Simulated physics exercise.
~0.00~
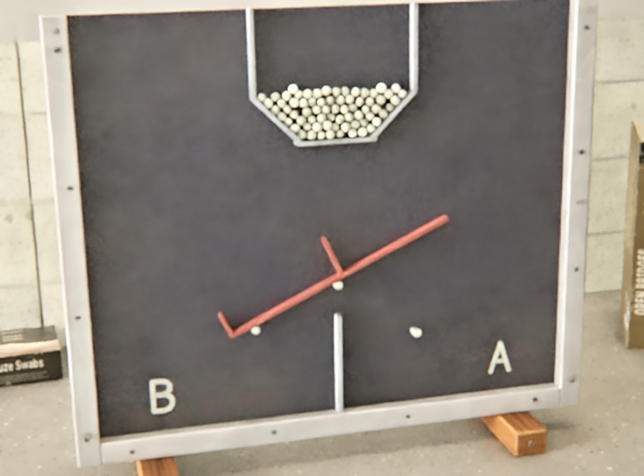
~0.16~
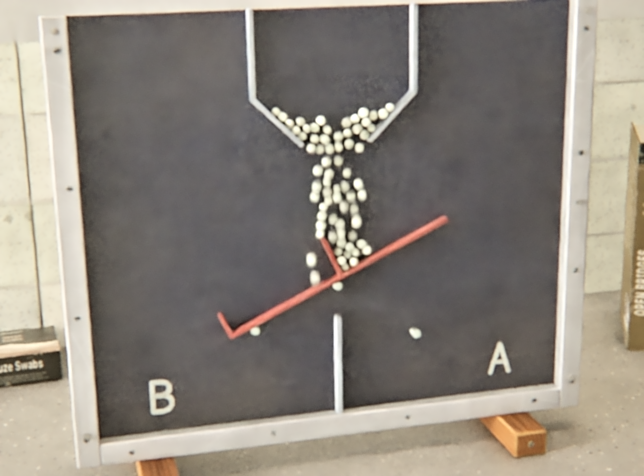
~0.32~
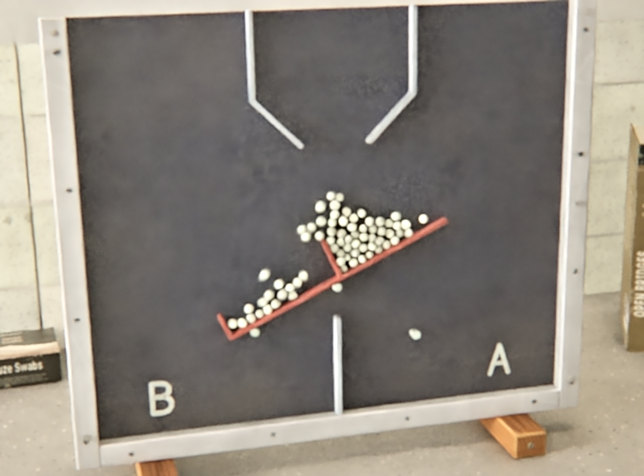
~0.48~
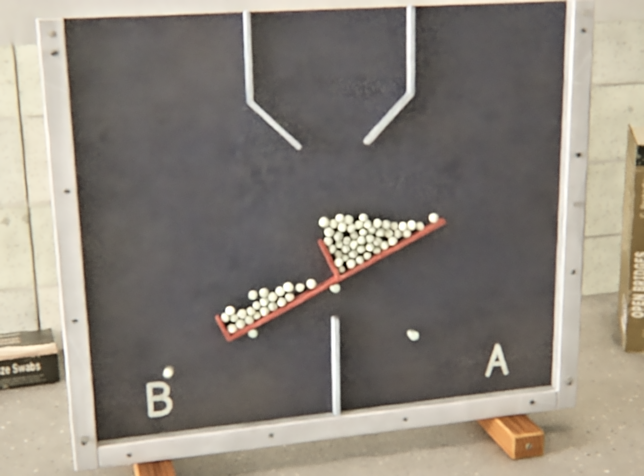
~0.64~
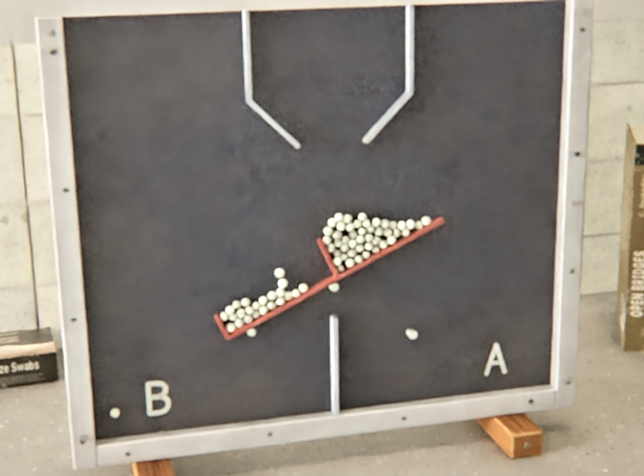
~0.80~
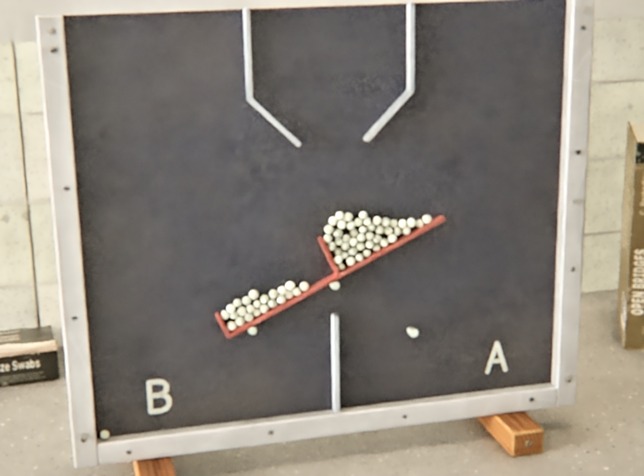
We see pale round pills pour from a hopper onto a tilted red tray above bins marked B and A, piling against its middle and left stops; one pill drops to the lower left corner, while nearly all rest on the tray, its left end still down.
